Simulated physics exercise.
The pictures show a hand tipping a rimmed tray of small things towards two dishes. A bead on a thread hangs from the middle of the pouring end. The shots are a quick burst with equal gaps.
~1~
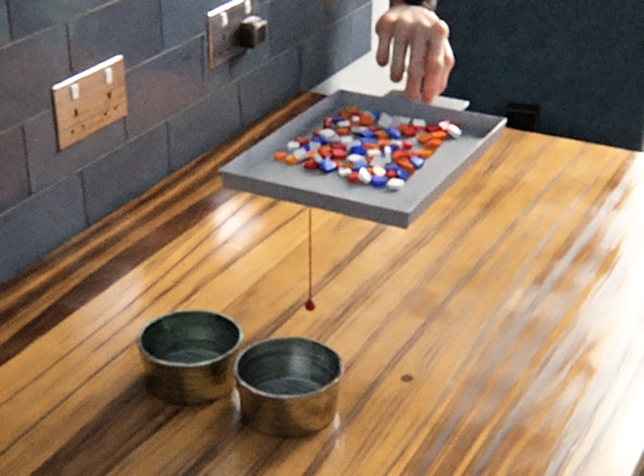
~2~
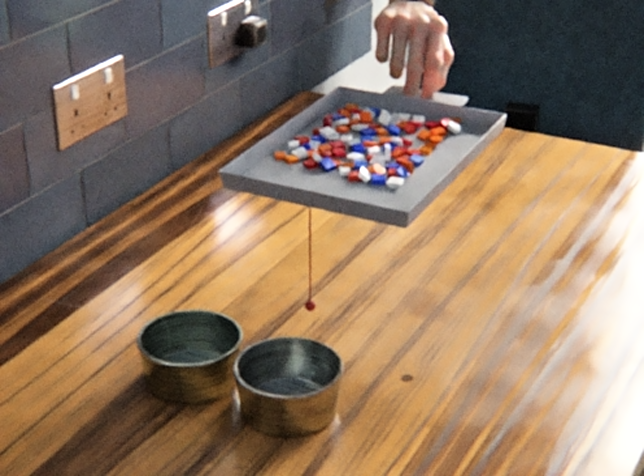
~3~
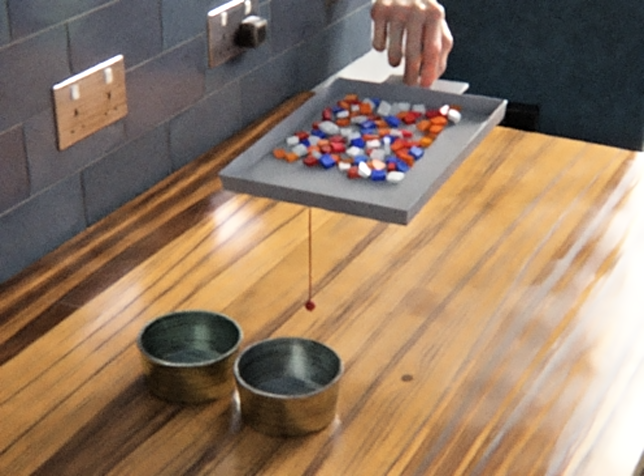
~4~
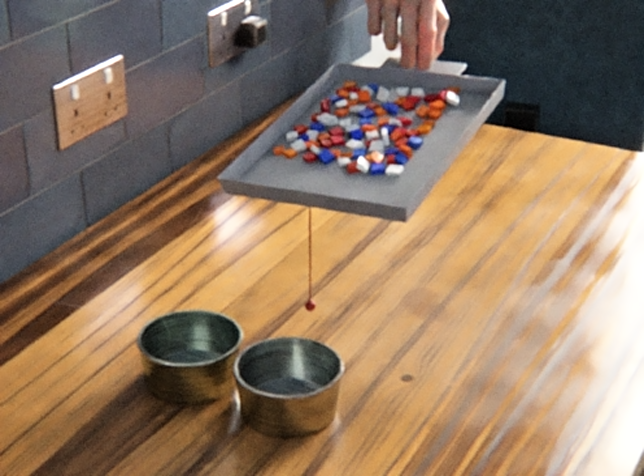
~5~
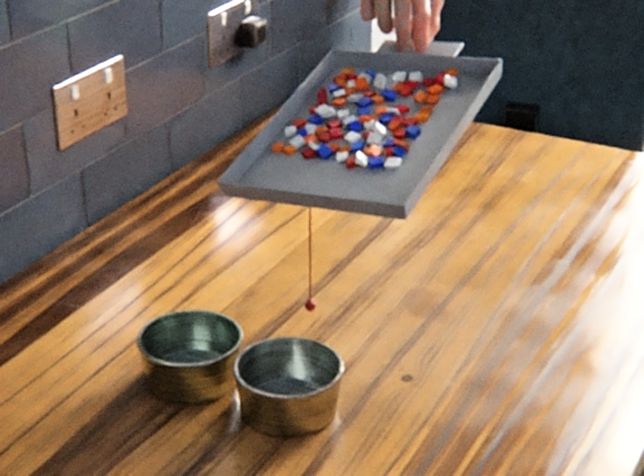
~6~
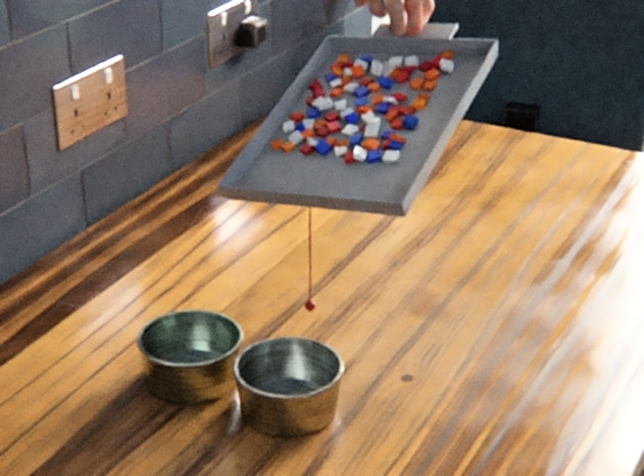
A hand gradually tilts a grey tray of small colourful pieces above two round metallic dishes.
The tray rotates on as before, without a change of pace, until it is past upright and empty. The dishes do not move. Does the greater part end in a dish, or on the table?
In the dishes lies only the smaller part of it.
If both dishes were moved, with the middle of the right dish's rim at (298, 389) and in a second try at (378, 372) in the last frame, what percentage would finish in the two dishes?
First some 0, then 20 per cent.
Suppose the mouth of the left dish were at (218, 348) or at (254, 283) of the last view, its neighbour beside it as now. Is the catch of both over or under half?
First less than half, then below a half.
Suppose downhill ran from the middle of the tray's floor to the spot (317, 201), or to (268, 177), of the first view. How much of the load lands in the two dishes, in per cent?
Roughly 50 per cent, and 0 per cent.
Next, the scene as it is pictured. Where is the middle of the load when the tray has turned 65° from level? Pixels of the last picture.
Close to (265, 177).
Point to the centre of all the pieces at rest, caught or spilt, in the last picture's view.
At about (238, 349).
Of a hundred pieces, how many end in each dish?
Left dish: 10 %, right dish: 10 %.
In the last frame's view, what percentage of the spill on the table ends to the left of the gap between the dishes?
Some 40 per cent.
Soon after the last picture, tray tipped steeply; nearly all on the tray; a stray few in the air.
A little later, tray tipped past a quarter turn; about half on the tray; a stray few in the right dish; a small part in the left dish; about a quarter outside both; a small part in the air.
Later still, tray tipped past a quarter turn; a small part in the right dish; a small part in the left dish; most outside both.
At rest, tray tipped past a quarter turn; a small part in the right dish; a small part in the left dish; most outside both.
